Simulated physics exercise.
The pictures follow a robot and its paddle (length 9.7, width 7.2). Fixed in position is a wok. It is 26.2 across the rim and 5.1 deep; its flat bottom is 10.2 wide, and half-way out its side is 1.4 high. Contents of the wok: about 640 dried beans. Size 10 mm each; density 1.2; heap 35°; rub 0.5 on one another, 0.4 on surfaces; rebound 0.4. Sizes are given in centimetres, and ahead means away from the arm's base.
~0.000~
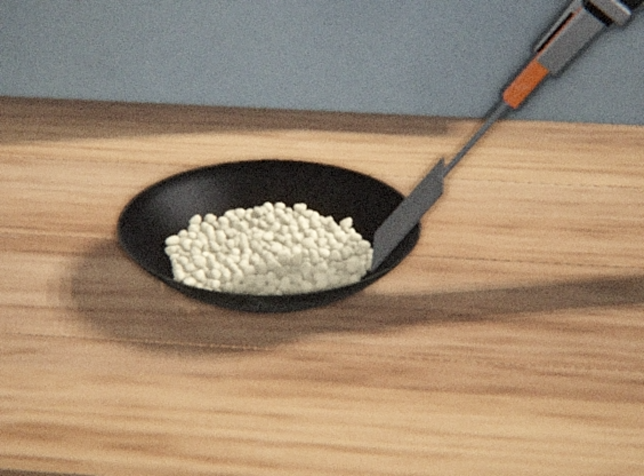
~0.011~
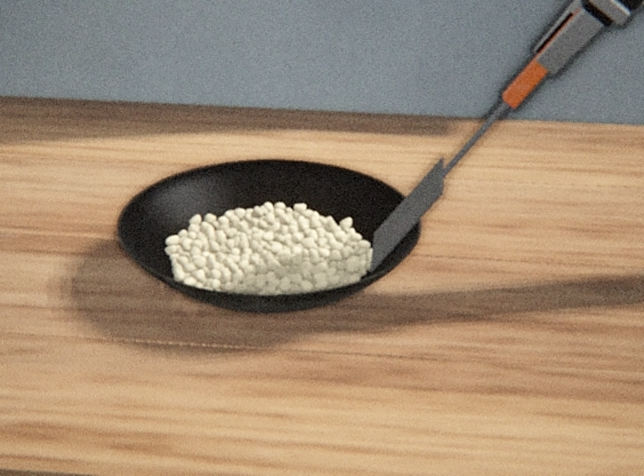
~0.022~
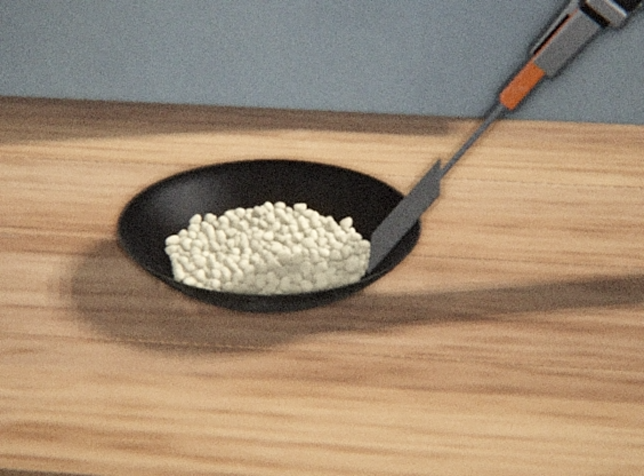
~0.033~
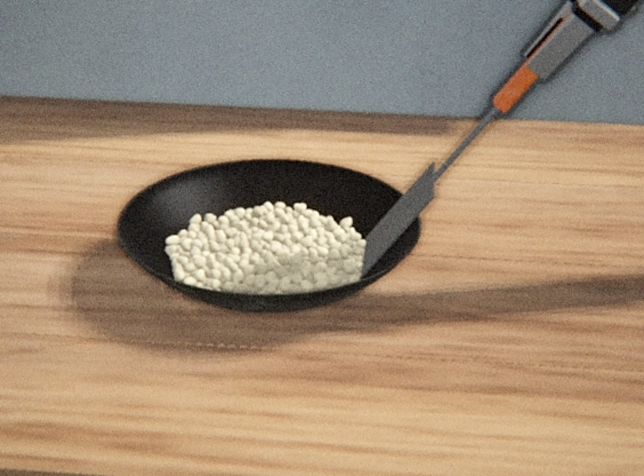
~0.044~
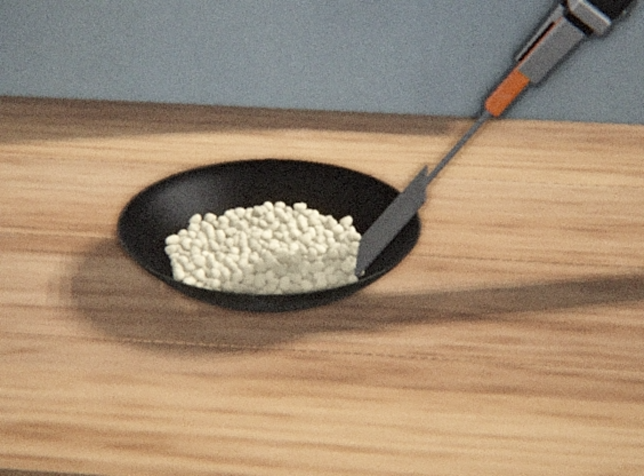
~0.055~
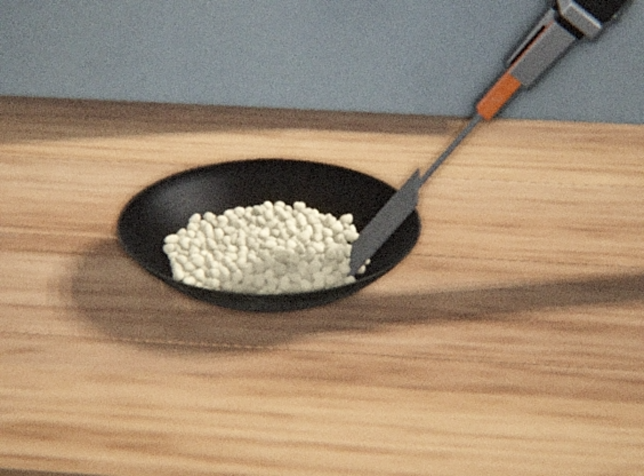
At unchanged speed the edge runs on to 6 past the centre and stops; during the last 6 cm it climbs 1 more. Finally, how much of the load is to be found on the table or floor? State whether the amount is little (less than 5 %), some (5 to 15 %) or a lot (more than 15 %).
The amount is some, 5 to 15 %.
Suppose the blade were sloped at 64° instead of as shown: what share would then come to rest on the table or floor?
In that case around 10 per cent.
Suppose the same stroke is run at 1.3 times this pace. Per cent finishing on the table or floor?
That comes to some 10 per cent, roughly.
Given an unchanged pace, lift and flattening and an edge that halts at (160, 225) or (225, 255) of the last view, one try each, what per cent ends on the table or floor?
Some 30 and 5 per cent.
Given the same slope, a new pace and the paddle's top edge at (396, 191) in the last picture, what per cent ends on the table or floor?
Expect about 15 per cent there.
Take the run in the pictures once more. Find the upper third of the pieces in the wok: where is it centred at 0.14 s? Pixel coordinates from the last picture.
Roughly at (220, 238).
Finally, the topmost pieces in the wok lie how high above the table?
It reaches around 6.5 cm.
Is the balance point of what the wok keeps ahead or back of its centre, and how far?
Ahead, by around 4.5 cm.
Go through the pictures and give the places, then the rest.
In the first frame, paddle top edge at (443, 174), sloping 54°; upper third of the load around (275, 248), from x 170 to 370, top at y 210; 643 in the wok.
In the second frame, paddle top edge at (443, 174), sloping 54°; upper third of the load around (275, 248), from x 170 to 370, top at y 210.
In the third frame, paddle top edge at (440, 176), sloping 54°; upper third of the load around (275, 247), from x 170 to 370, top at y 210.
In the fourth frame, paddle top edge at (434, 179), sloping 54°; upper third of the load around (273, 247), from x 170 to 365, top at y 205.
In the fifth frame, paddle top edge at (426, 182), sloping 54°; upper third of the load around (272, 246), from x 170 to 365, top at y 205.
In the sixth frame, paddle top edge at (418, 185), sloping 54°; upper third of the load around (271, 244), from x 170 to 365, top at y 205; 643 in the wok.
After 0.14 s, sloping 54°, highest piece 5 above the table; 643 in the wok.
After 0.22 s, sloping 54°, highest piece 6 above the table; 642 in the wok, 1 on the blade or in flight.
After 0.46 s, sloping 54°, highest piece 6 above the table; 590 in the wok, 52 on the table or floor, 1 on the blade or in flight.
After 1.51 s, sloping 54°, highest piece 6 above the table; 590 in the wok, 53 on the table or floor.
At rest, 590 in the wok, 53 on the table or floor. That is 8 % on the table or floor.
